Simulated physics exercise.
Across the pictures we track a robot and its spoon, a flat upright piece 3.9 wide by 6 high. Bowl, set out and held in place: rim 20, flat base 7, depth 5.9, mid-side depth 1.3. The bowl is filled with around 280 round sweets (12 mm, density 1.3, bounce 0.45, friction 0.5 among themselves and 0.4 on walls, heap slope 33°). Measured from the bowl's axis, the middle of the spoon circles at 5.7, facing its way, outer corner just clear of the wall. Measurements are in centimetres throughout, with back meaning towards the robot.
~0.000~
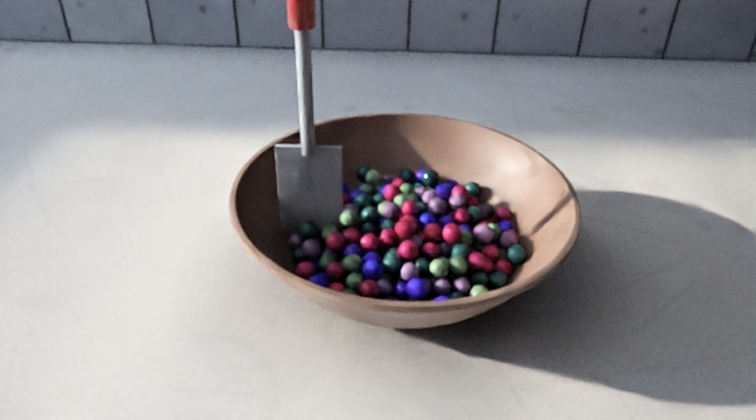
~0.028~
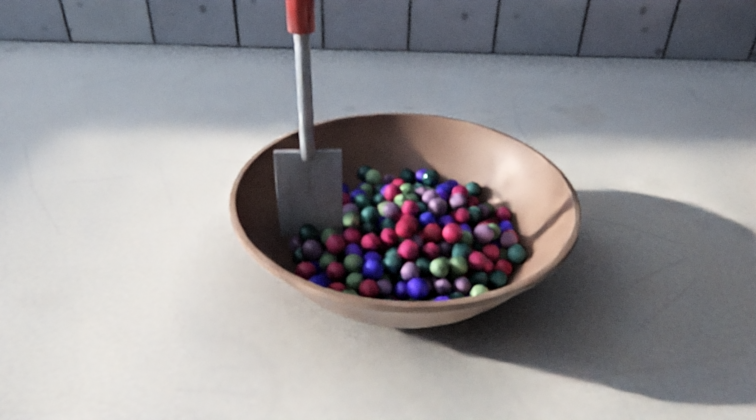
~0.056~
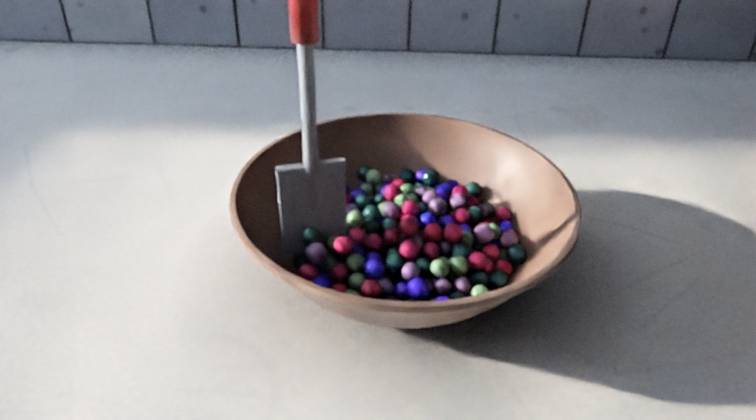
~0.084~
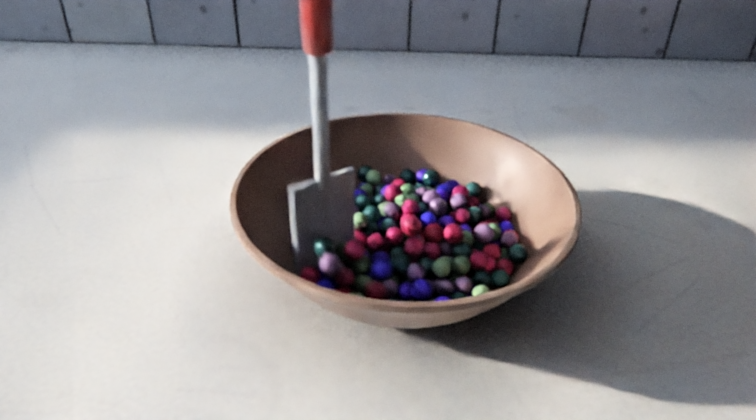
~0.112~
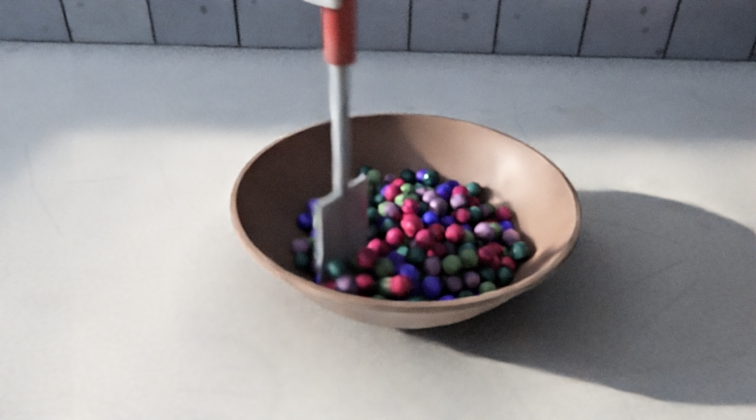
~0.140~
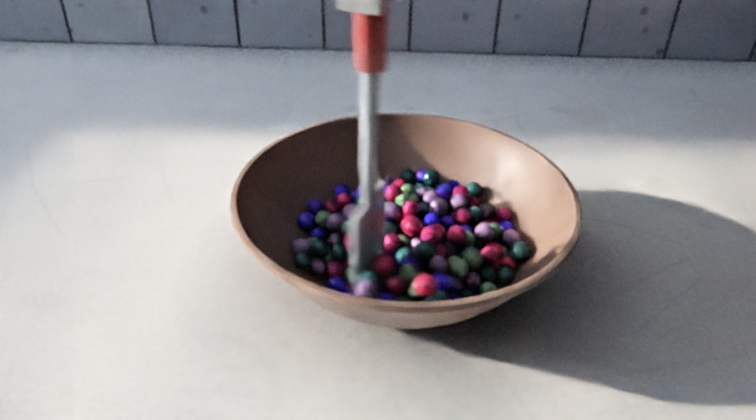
We see a flat metal blade on a red handle standing at the left side of a brown bowl of colourful round sweets, then sweeping along the near side towards the right, turning edge-on as it pushes through them.
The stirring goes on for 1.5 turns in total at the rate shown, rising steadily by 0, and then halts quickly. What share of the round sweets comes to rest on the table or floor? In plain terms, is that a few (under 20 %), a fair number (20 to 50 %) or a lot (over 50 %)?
A few, under 20 %.
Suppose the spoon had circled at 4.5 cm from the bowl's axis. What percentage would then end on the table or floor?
Some 10 percent would.
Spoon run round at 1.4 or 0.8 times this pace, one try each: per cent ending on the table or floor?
Around 30 percent for the first try and 10 percent for the second.
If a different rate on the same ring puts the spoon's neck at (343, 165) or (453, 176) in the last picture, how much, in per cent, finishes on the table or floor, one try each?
Roughly 5 and 35 percent, in that order.
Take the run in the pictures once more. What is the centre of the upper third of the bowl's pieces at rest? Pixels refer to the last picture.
(453, 211).
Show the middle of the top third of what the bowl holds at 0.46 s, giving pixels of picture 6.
The upper third is centred close to (402, 166).
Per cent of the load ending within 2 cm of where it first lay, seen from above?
Estimate: 30 per cent.
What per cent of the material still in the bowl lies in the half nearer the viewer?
It comes to near 40 percent.
After 0.46 s, 253° round, highest piece 8 above the table; 270 in the bowl, 6 on the table or floor, 7 in flight or on the tool.
After 0.78 s, 77° round, highest piece 7 above the table; 252 in the bowl, 25 on the table or floor, 6 in flight or on the tool.
After 1.14 s, 180° round, highest piece 6 above the table; 245 in the bowl, 38 on the table or floor.
After 1.84 s, 180° round, highest piece 6 above the table; 245 in the bowl, 38 on the table or floor.
At rest, 245 in the bowl, 38 on the table or floor. That is 13 % on the table or floor.
